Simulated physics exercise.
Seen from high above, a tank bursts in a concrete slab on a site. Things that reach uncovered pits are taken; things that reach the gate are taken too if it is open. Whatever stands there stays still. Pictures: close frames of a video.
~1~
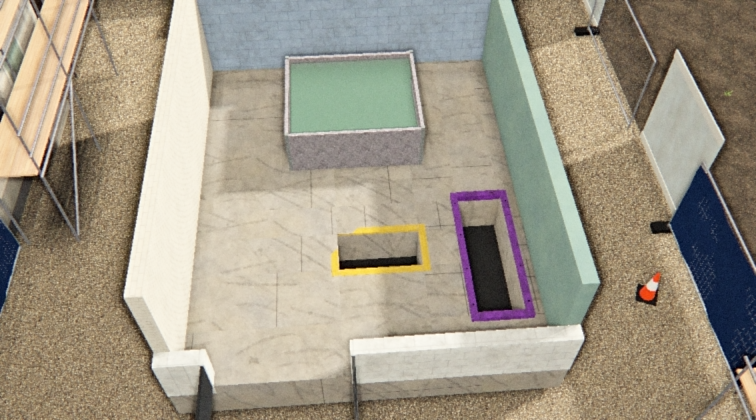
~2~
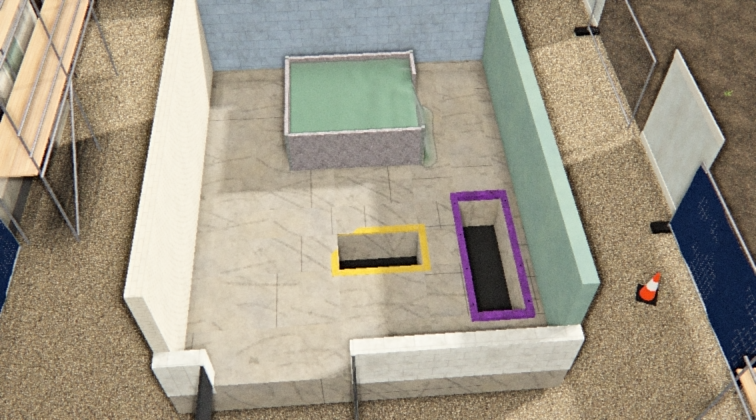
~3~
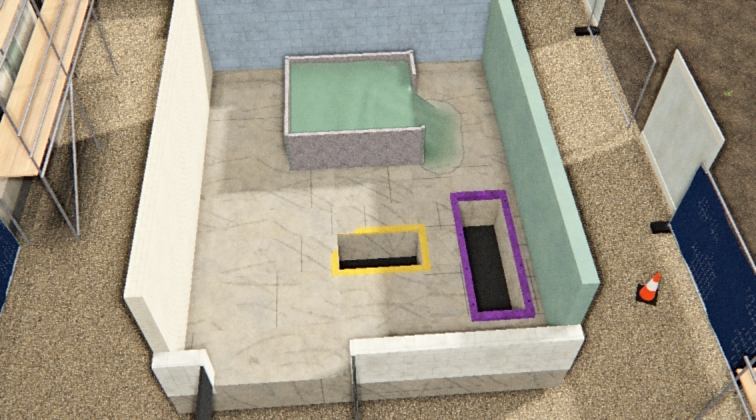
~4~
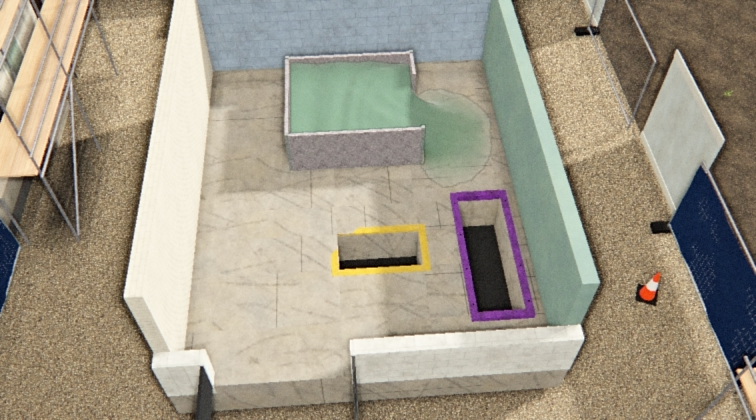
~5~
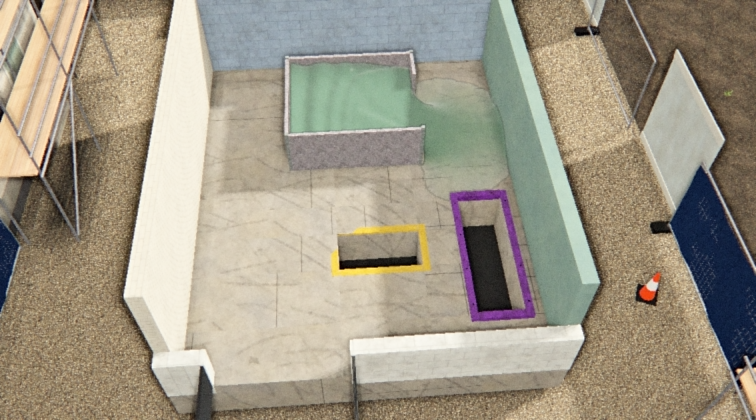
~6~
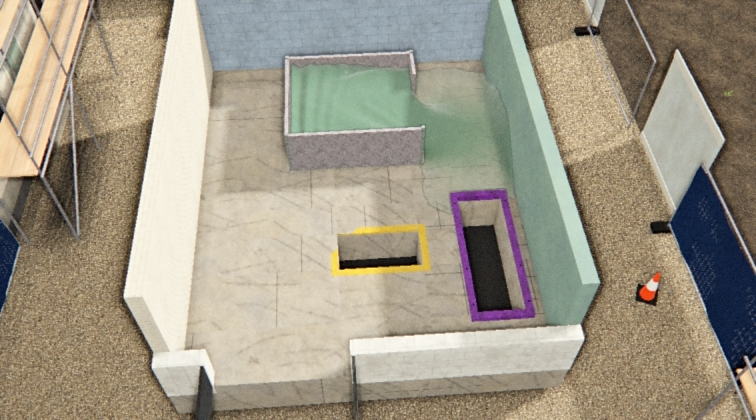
A grey tank of green water bursts on its right side, spreading water across the slab.
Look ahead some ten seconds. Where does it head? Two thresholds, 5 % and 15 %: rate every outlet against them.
Rating by outlet: Gate - between the two, yellow pit - between the two, purple pit - above both.
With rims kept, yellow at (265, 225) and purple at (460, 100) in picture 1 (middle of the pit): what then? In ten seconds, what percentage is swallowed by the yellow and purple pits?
The yellow pit ends up with 4 per cent, the purple pit with 50 per cent.
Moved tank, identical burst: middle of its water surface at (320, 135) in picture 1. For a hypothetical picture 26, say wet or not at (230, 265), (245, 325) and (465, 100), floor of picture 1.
So, first one stays dry, second one stays dry, third one got wet.
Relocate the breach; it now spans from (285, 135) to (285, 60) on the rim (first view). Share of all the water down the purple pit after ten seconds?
The purple pit takes 4 per cent.
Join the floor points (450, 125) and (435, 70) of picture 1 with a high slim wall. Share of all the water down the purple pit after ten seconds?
The purple pit takes 30 parts in a hundred.
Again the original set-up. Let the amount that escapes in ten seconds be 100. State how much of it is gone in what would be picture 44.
Close to 65 per cent.
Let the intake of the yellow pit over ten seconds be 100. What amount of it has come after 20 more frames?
I'd say some 5 per cent.
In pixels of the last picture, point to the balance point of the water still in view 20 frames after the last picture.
My pick is pixel (401, 133).
A moment on, water covers 20 % of the floor; the gate 0 %, the yellow pit 0 %, the purple pit 1 %.
Next, water covers 25 % of the floor; the gate 0 %, the yellow pit 0 %, the purple pit 9 %.
Then, water covers 55 % of the floor; the gate 0 %, the yellow pit 1 %, the purple pit 17 %.
Later, water covers 95 % of the floor; the gate 0 %, the yellow pit 3 %, the purple pit 24 %.
In the end, water covers 95 % of the floor; the gate 9 %, the yellow pit 8 %, the purple pit 26 %.
